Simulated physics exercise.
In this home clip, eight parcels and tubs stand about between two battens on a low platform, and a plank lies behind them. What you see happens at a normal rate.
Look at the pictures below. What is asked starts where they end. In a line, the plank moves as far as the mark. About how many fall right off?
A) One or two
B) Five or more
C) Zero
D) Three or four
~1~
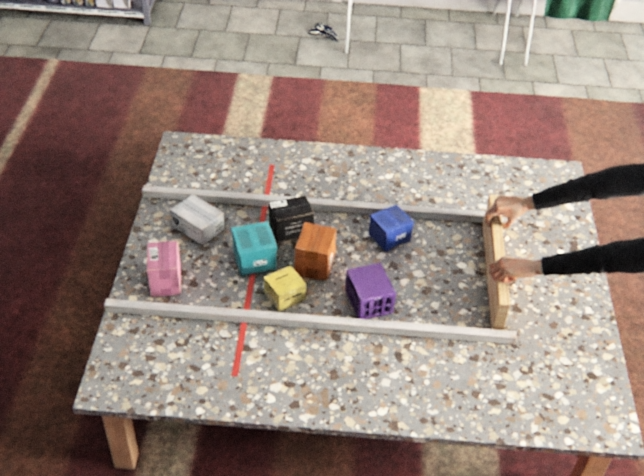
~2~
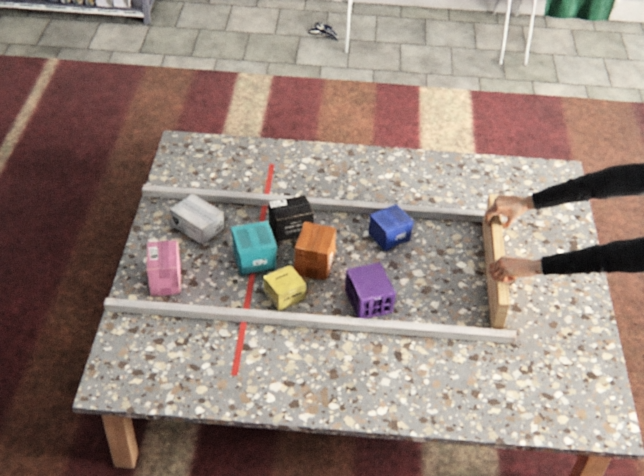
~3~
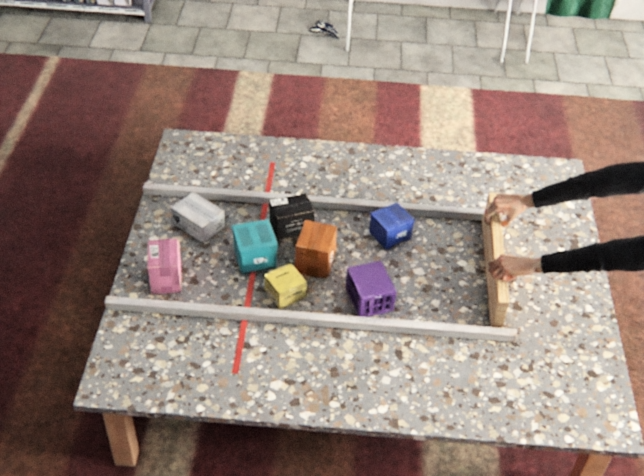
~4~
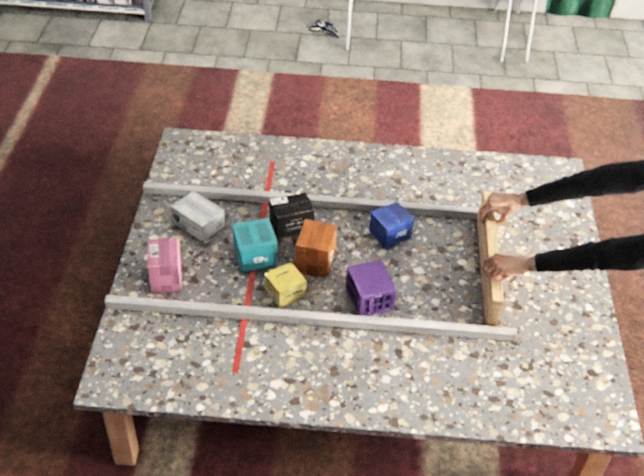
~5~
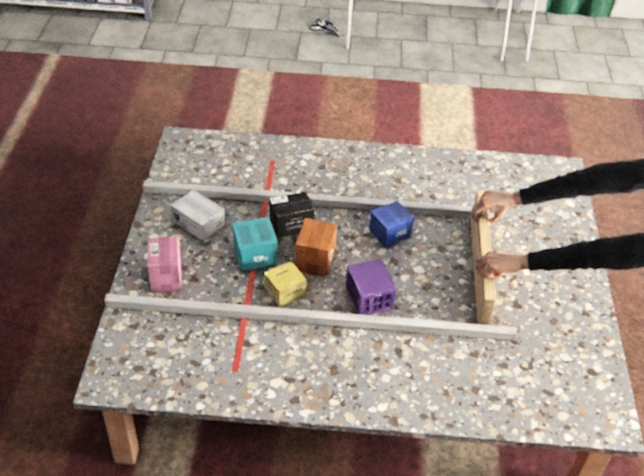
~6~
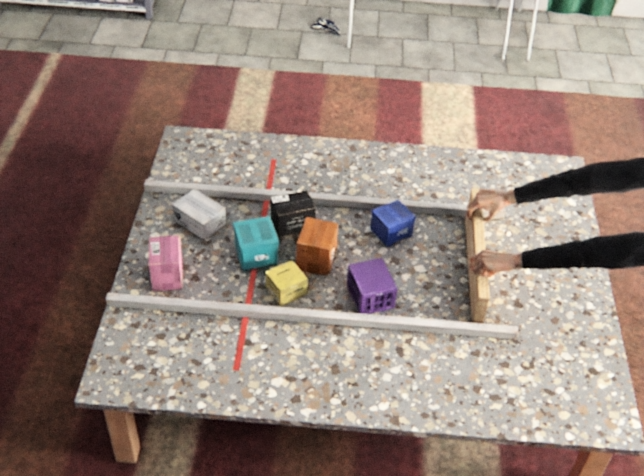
C.
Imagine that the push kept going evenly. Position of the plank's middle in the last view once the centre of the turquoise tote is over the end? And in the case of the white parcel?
About (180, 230), and about (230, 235) for the other.
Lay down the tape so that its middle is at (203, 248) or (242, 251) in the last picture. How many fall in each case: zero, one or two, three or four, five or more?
Result, first to last: One to two, not one.
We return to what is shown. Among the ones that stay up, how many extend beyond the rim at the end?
I'd say 0 of them.
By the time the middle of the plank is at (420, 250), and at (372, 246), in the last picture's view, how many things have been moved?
First 0, then 2.
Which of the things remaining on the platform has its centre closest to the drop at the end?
The white parcel finishes nearest.
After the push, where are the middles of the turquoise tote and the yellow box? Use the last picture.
Final centres, in order: Near (200, 243), near (200, 276).
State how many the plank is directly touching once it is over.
In total, 3.
Early on, none off yet; pink parcel at rest near (166, 263); white parcel at rest near (199, 214); turquoise tote at rest near (256, 244).
Finally, the number that fall off is zero.
